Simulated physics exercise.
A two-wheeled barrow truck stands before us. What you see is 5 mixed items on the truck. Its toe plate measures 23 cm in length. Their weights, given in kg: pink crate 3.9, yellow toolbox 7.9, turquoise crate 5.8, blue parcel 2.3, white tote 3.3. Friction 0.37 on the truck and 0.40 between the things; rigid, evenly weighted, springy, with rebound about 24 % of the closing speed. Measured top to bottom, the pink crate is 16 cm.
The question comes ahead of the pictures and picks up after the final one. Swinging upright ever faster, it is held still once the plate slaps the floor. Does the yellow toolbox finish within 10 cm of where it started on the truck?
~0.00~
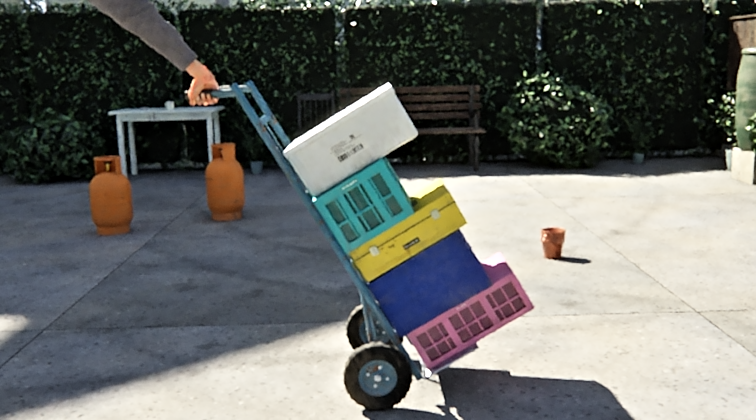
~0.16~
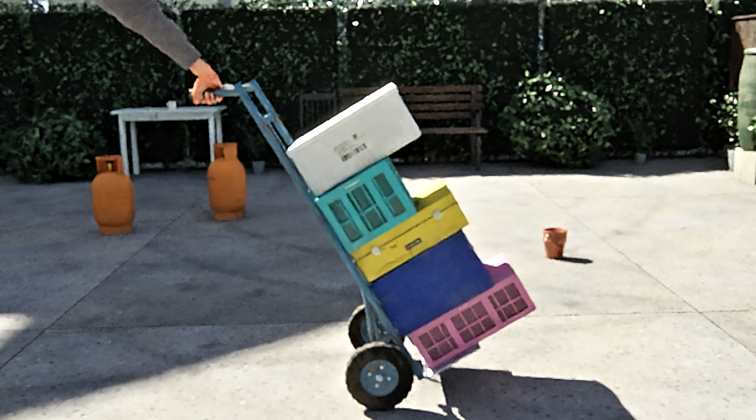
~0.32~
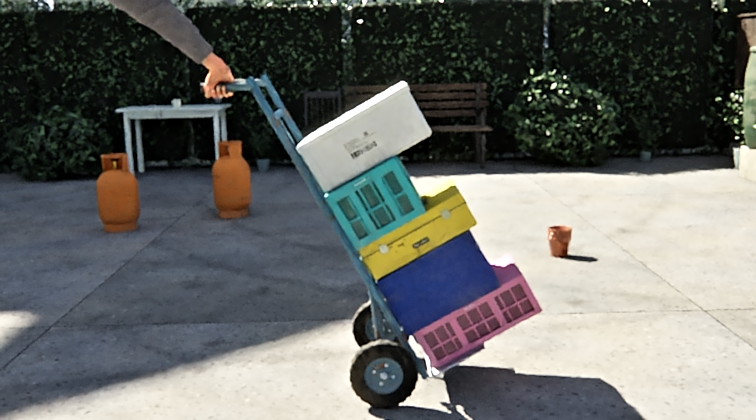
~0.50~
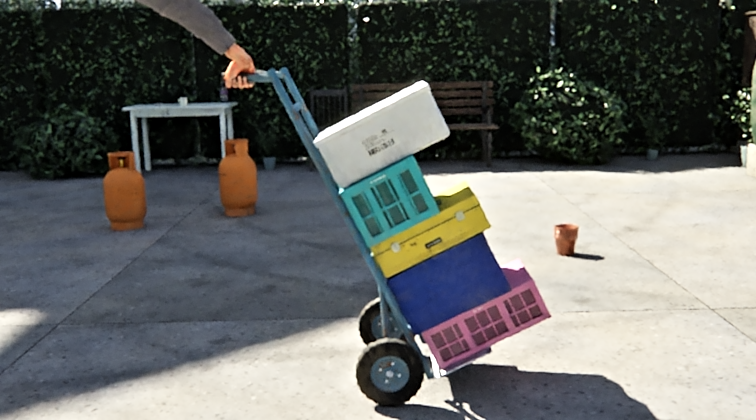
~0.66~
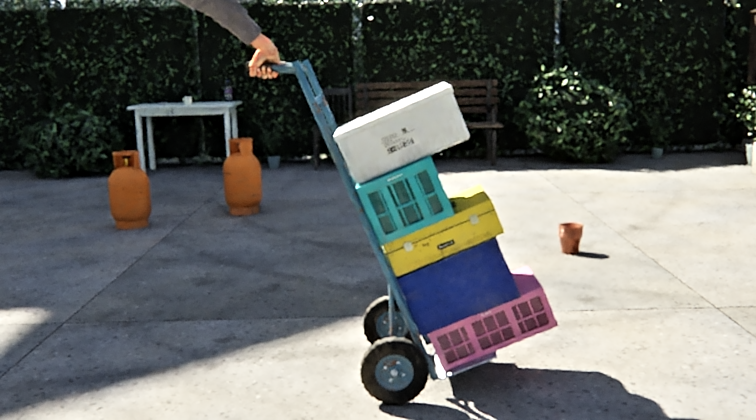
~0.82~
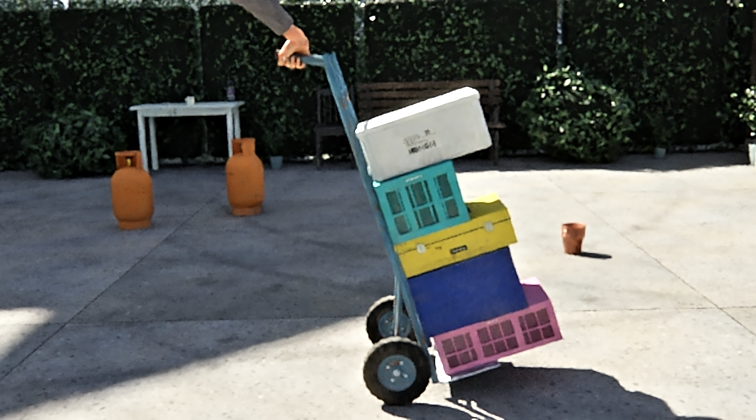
Yes.
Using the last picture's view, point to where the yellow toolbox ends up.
It settles at around (495, 254).
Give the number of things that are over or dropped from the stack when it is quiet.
It adds up to 0.
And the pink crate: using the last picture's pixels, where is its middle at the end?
My guess is roughly (495, 352).
After 1.22 s, truck upright.
After 1.32 s, truck upright; yellow toolbox 3° off its base near (492, 254); white tote 3° off its base; turquoise crate 3° off its base.
In the end (1.9 s), all 5 under 10 cm from the start. At the end, from the last picture's camera, yellow toolbox near (495, 255).
